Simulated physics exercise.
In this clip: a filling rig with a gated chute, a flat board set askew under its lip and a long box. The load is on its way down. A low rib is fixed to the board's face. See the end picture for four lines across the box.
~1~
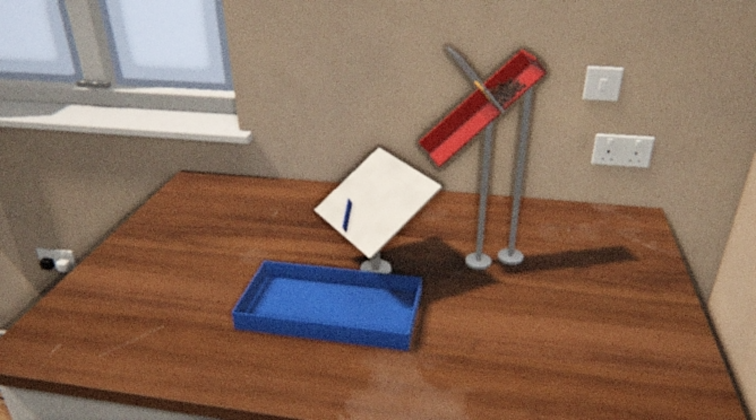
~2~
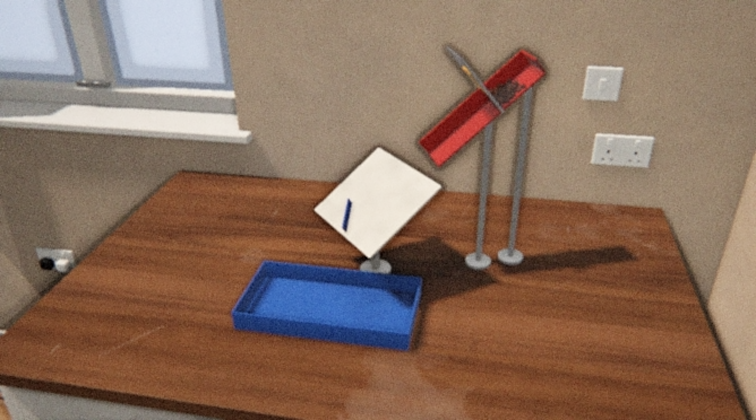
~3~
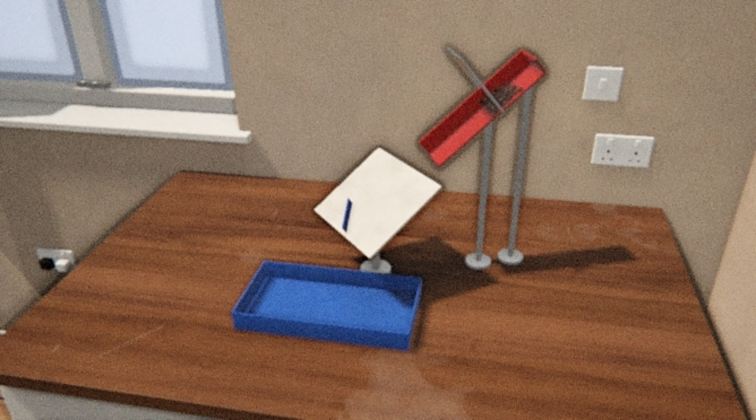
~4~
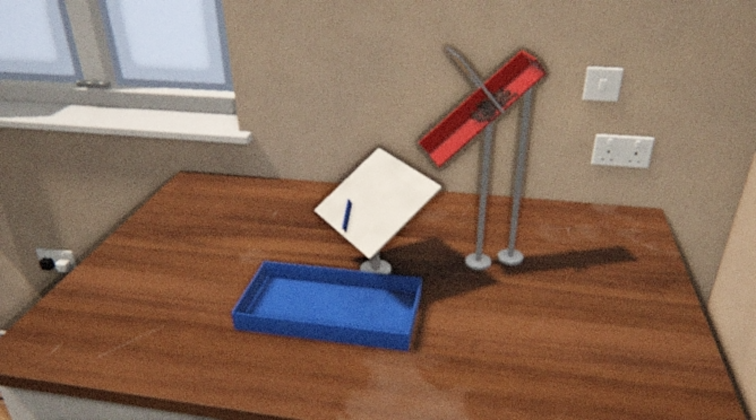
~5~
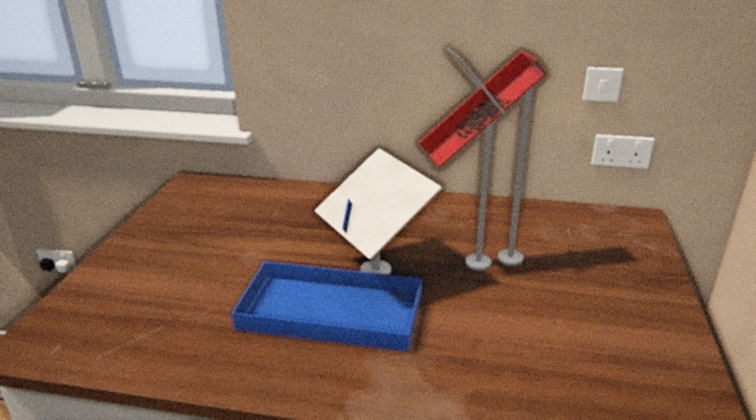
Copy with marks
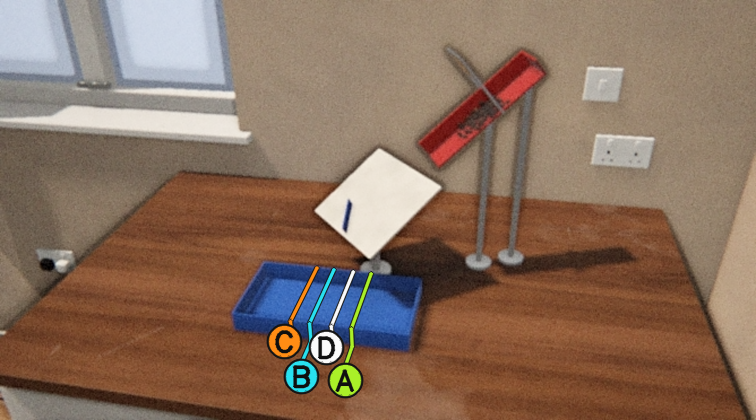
Small dark pieces sliding slowly down a tilted red chute above an angled white board and an empty blue box on a wooden table.
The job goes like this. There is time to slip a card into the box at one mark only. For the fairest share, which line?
Go for B.
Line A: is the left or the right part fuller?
The left side.
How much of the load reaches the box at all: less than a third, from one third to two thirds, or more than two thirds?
It is more than two thirds.
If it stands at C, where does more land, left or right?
Right.
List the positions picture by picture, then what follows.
The first picture shows load behind the gate near (502, 93), flat chocolate drops; lip of the chute near (434, 161), sloping fairly steeply.
The second picture shows middle of the board near (374, 199), tilted fairly steeply; middle of its low edge near (342, 228); of its high edge near (408, 166).
The third picture shows front corners of the box near (232, 312) and (408, 334), empty; front of the load near (486, 104).
The fourth picture shows middle of the load near (490, 105); its front near (475, 117), close to a quarter of the way to the lip; rib from (348, 198) to (342, 228).
The fifth picture shows middle of the load near (481, 115); its front near (460, 135), close to half of the way to the lip.
On the marked copy, line A crosses the front rim at (351, 327); line B crosses the front rim at (309, 322); line C crosses the front rim at (290, 320); line D crosses the front rim at (331, 325).
If A is chosen, of what is caught, the whole lot on the left of the divider, none at all on the right.
If B is chosen, of what is caught, close to a third on the left of the divider, close to two thirds on the right.
If C is chosen, of what is caught, only a few on the left of the divider, all but a few on the right.
If D is chosen, of what is caught, the whole lot on the left of the divider, none at all on the right.
